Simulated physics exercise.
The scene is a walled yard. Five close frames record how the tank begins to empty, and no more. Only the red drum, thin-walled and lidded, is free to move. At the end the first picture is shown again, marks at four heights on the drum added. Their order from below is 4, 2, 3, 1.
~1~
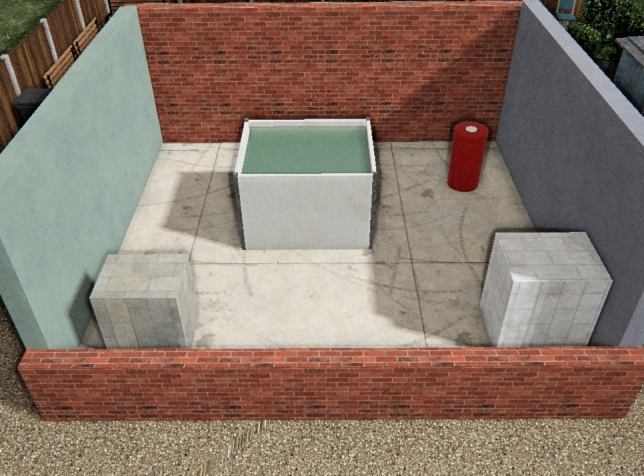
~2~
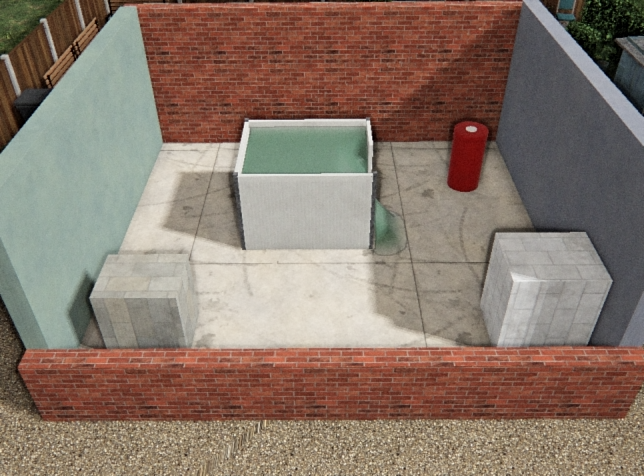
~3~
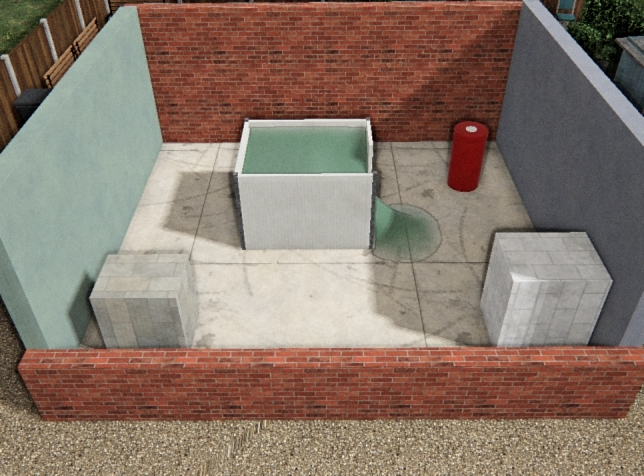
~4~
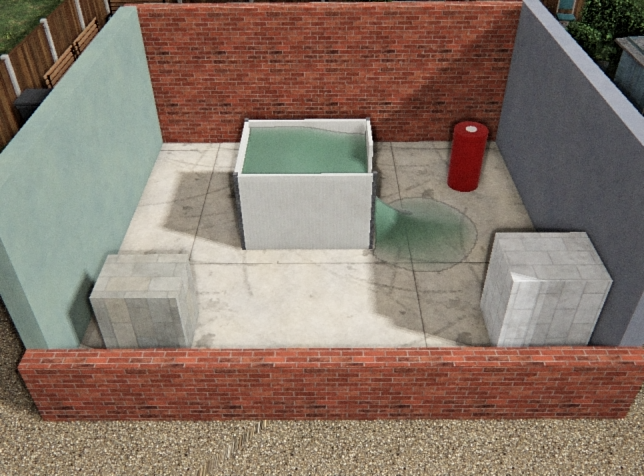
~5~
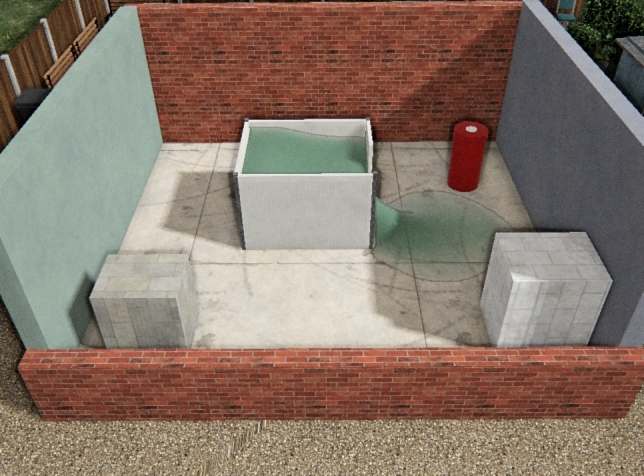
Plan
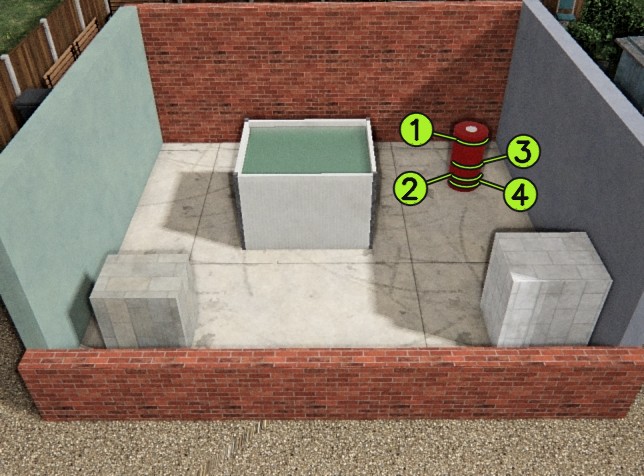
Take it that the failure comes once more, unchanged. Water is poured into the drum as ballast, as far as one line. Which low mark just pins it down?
Level 3 just does it.
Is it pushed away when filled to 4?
Yes, that goes wrong.
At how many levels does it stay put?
Two of the four.
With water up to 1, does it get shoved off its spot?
No, not at all.
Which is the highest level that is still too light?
It is 2.
In lime, 1 at (474, 144); 2 at (468, 180); 3 at (470, 167); 4 at (466, 186); from the bottom up 4, 2, 3, 1.
With 1, it does not move.
With 2, it is pushed about half its own width away.
With 3, it does not move.
With 4, it is pushed about 6 times its own width away.
